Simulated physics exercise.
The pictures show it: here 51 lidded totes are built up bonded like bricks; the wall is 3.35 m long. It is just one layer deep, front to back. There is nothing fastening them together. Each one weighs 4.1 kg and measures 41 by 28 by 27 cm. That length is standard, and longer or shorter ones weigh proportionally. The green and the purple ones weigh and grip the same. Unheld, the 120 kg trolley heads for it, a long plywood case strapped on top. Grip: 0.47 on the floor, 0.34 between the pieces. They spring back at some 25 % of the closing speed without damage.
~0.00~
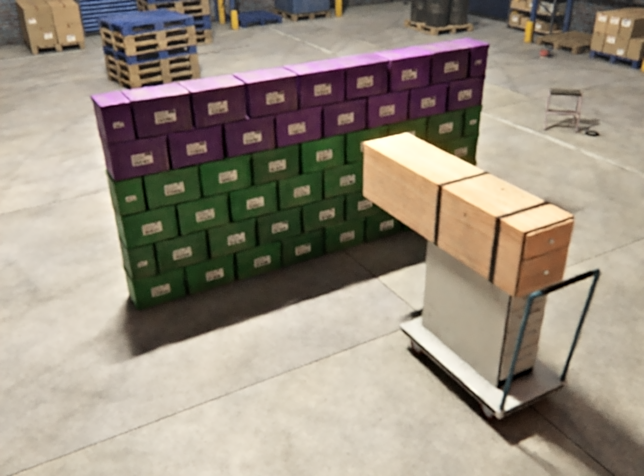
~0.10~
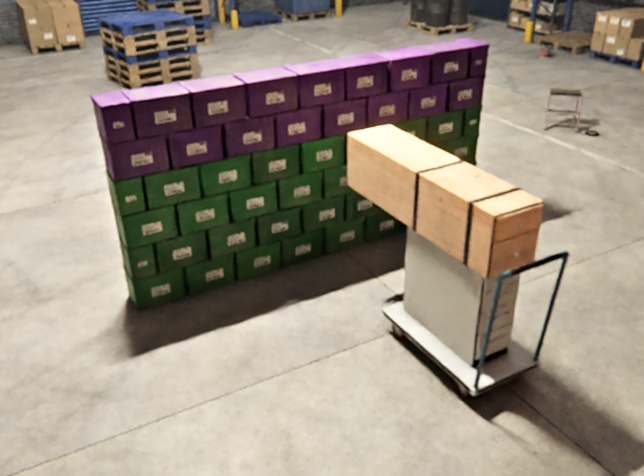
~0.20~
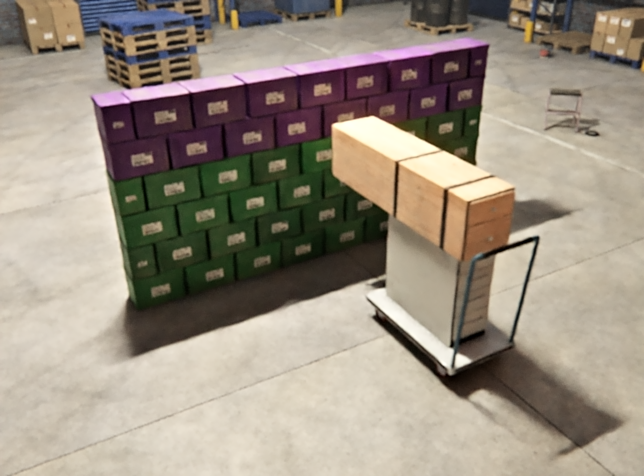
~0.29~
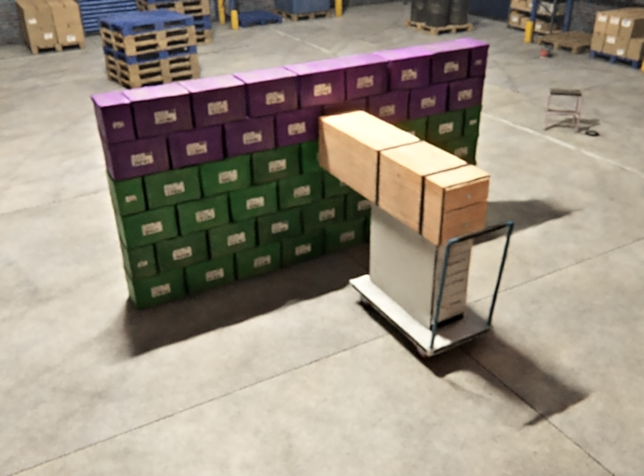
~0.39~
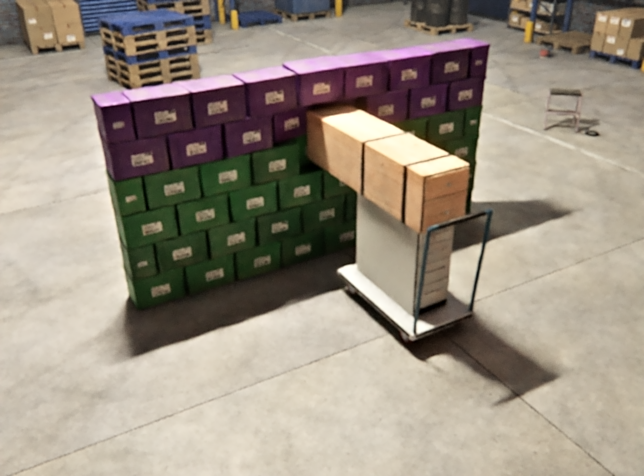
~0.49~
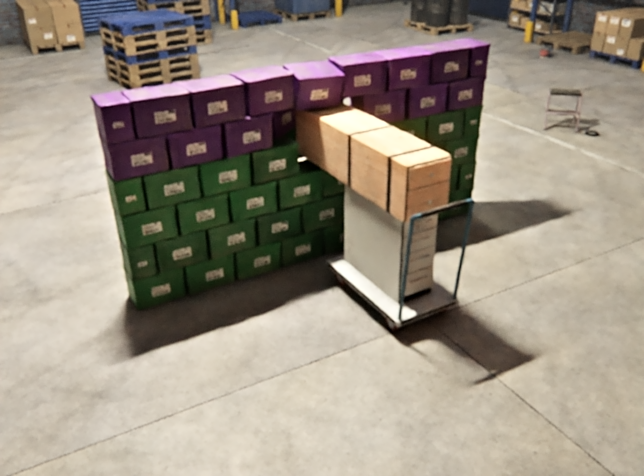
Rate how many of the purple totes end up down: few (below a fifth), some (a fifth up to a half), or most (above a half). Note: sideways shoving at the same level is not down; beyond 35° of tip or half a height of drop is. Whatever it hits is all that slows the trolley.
Some.
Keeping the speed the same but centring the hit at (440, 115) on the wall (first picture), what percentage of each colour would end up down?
Down at the end: Green 10 percent, purple 20 percent.
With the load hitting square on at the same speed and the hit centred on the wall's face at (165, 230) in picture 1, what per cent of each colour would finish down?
Green 20%, purple 30%.
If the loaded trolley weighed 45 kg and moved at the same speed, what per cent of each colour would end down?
Green 10, purple 40 per cent.
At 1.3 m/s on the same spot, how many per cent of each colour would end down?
Down at the end: Green 10 per cent, purple 40 per cent.
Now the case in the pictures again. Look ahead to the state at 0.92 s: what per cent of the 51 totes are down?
By then, 5 per cent.
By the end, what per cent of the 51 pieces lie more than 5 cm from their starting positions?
Result: 35 per cent.
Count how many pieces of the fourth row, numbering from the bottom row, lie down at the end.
That row ends with 1 down.
By 0.92 s, load 95 cm past the wall's line, still rolling; 2 of the 17 purple totes down (3 of 51 in all colours); top purple tote moved 7 cm.
By 2.22 s, load 1.28 m past the wall's line, stopped; 5 of the 17 purple totes down (7 of 51 in all colours); top purple tote tilted 15°.
When it is over (4.4 s), load 1.28 m past the wall's line, stopped; 6 of the 17 purple totes down (10 of 51 in all colours); top purple tote on its side; top green tote unmoved. That is 35 per cent. In pixels of the last frame, middles, top purple tote near (402, 172), top green tote near (168, 182).
